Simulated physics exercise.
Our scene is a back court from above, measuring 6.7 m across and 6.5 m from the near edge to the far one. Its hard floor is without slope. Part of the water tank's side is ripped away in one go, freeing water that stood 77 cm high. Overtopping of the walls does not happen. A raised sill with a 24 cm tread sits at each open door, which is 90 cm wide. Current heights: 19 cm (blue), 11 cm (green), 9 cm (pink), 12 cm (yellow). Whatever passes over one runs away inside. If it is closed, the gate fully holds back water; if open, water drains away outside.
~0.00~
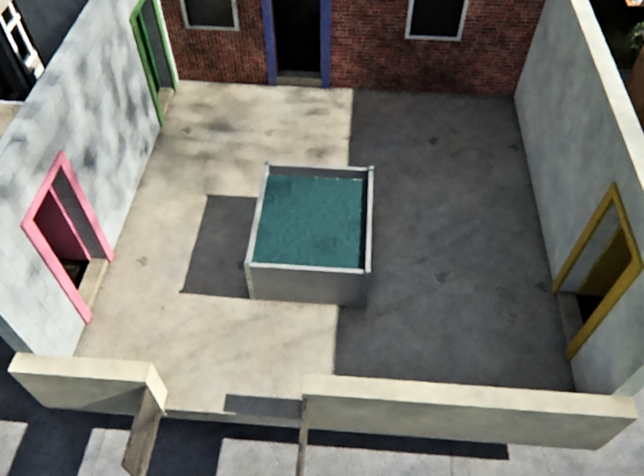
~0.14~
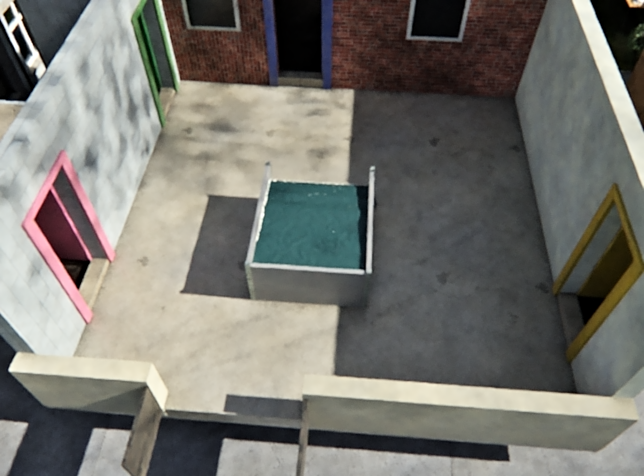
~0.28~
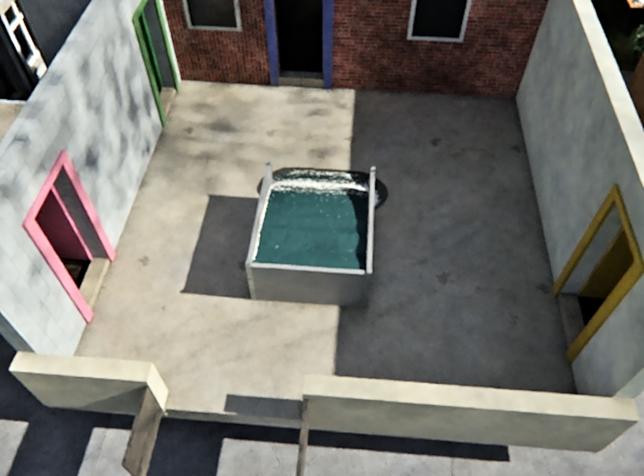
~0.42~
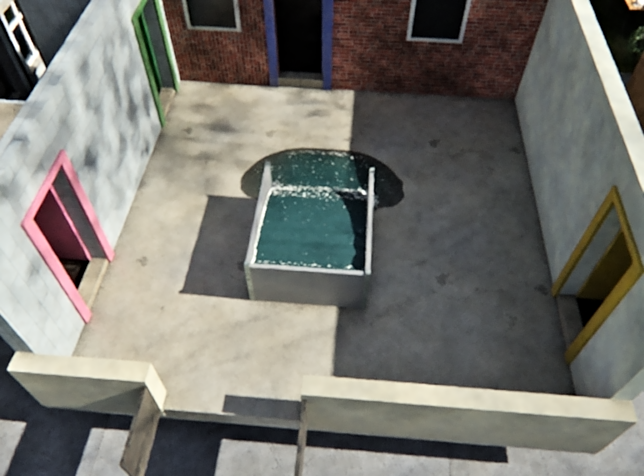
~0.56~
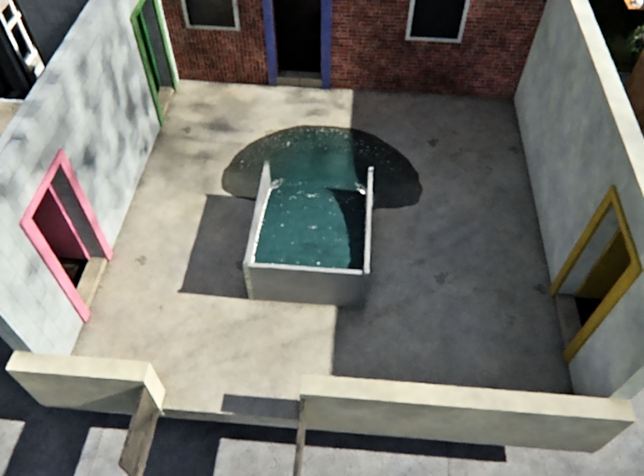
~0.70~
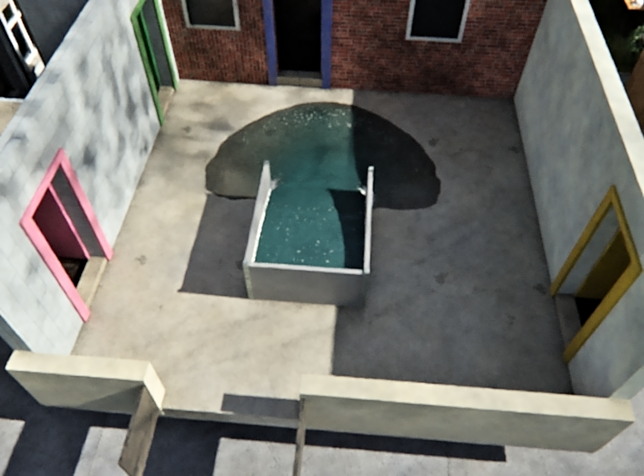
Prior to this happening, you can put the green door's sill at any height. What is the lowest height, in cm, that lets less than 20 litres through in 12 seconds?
About 17 cm.
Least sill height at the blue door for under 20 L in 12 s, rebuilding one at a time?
Roughly 27 cm at the blue door.
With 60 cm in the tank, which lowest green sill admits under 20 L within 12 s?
Required height: Approx. 13.5 cm.
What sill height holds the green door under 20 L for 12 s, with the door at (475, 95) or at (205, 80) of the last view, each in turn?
About 14.0 and 19 cm.
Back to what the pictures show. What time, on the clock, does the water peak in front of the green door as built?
That happens close to 2.8 s on the clock.
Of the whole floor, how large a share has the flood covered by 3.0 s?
Close to 40 per cent of it is wet.
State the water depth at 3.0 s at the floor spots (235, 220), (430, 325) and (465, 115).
0, 0 and 12 cm, respectively.
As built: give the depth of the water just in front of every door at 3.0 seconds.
Lab note, cm: Blue 20; green 21; pink 0; yellow 0.
After 1.4 s water covers 35 % of the floor, deepest (34 cm) near (313, 87); it has not reached the green door.
After 3.0 s water covers 40 % of the floor, deepest (32 cm) near (503, 98); 21 cm at the green door, 21 litres in over its 11 cm sill.
After 12.0 s water covers 100 % of the floor, deepest (8 cm) near (102, 384); 3 cm at the green door, 75 litres in over its 11 cm sill.
At the green door as built, the water arrived by 1.8 s and peaked near 22 cm at 2.8 s.
With a sill of 13.5 cm, 47 litres would have come in within the 12 s; with 21.5 cm, 7 litres. So under 20 litres takes about 17 cm.
